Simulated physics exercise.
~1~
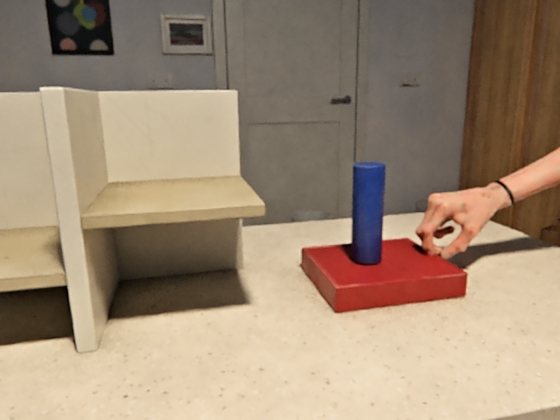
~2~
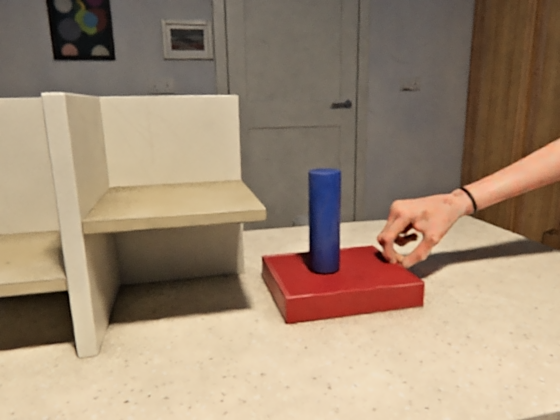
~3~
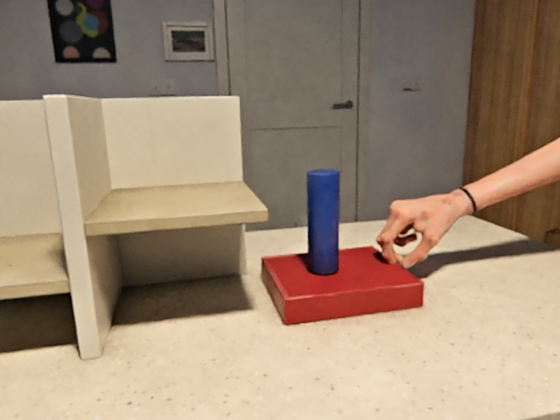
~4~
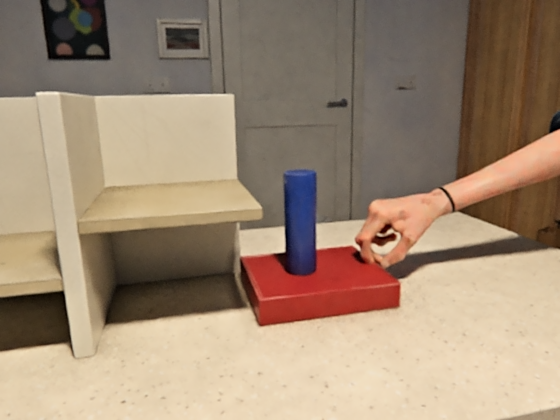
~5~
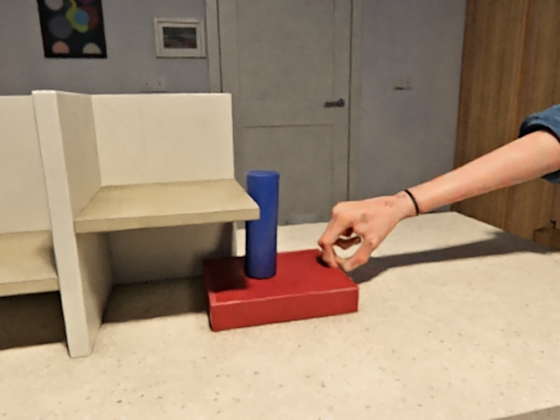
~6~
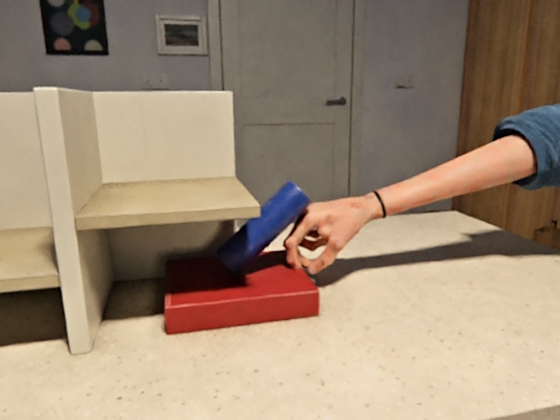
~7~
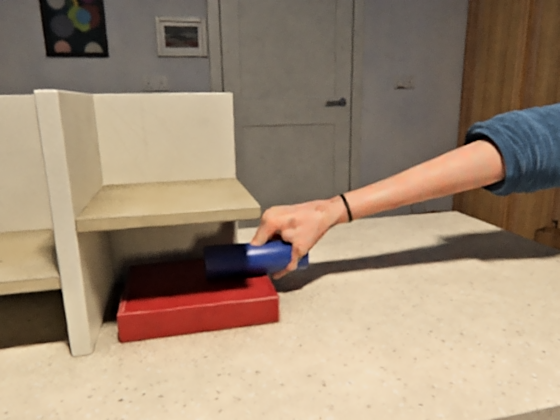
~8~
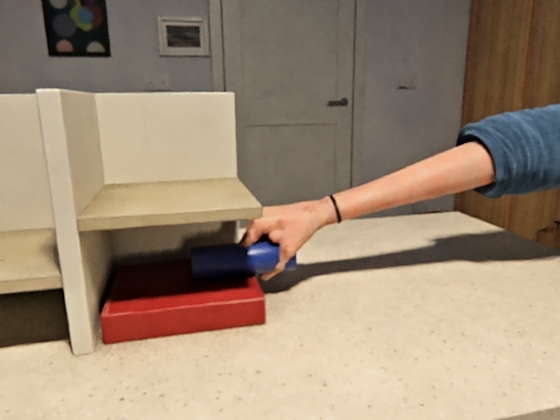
A hand with a dark wristband reaches in from the right across a pale speckled countertop, seen from the front by a slightly swaying camera, with a grey door behind. It pushes a flat red tray carrying an upright blue candle left towards the low opening beneath a white and beige shelf. The tray slides along steadily until the candle meets the shelf's edge. As the tray continues underneath, the candle tips back to the right towards the hand, then drops onto its side. The tray ends largely under the shelf, the candle lying knocked back across it beside the hand.
